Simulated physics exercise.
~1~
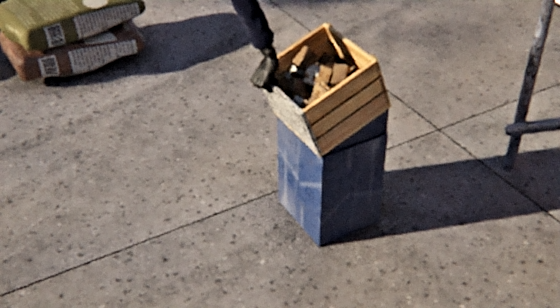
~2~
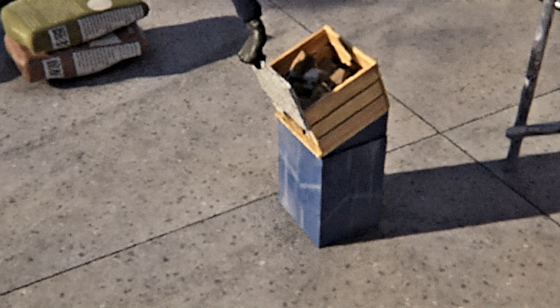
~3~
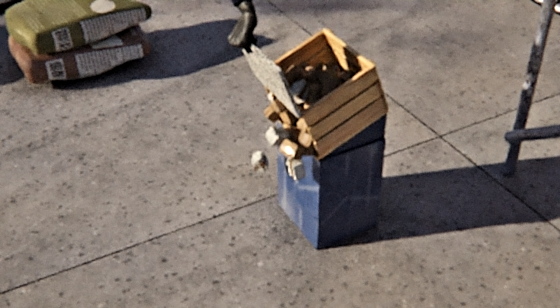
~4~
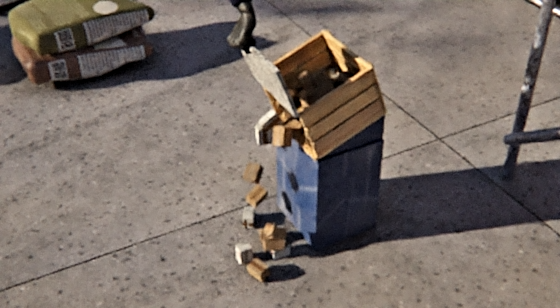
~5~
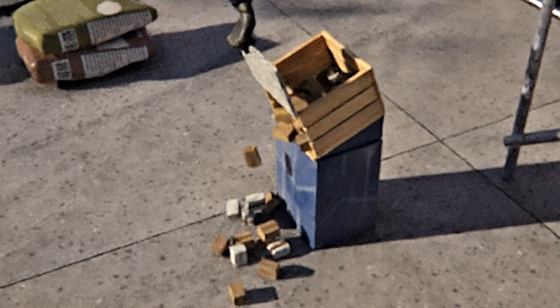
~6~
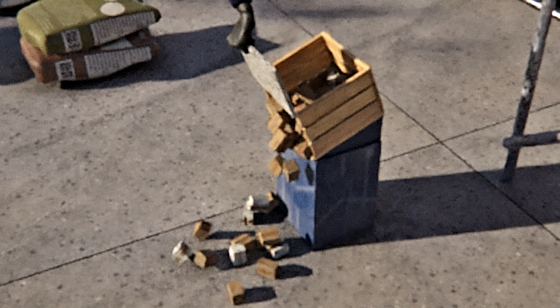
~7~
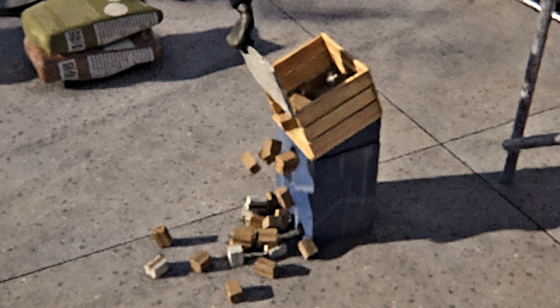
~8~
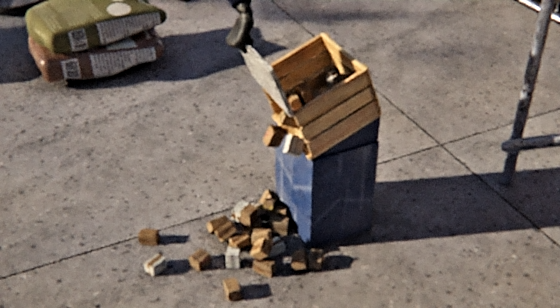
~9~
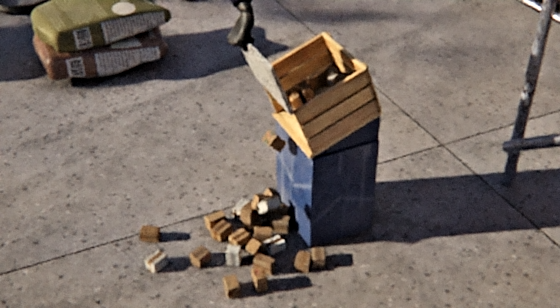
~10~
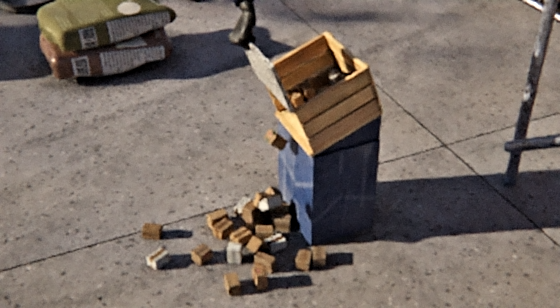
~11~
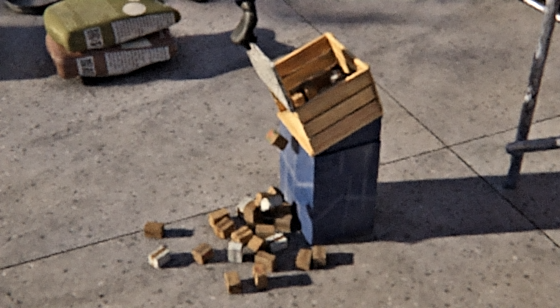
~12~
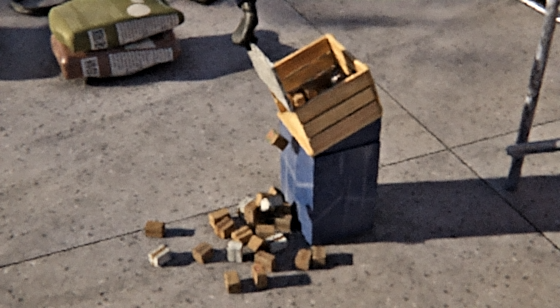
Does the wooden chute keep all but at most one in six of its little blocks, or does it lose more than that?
It loses more than one in six of its little blocks. They tumble out past the lifted gate and end in a scattered heap on the ground, with some still inside.
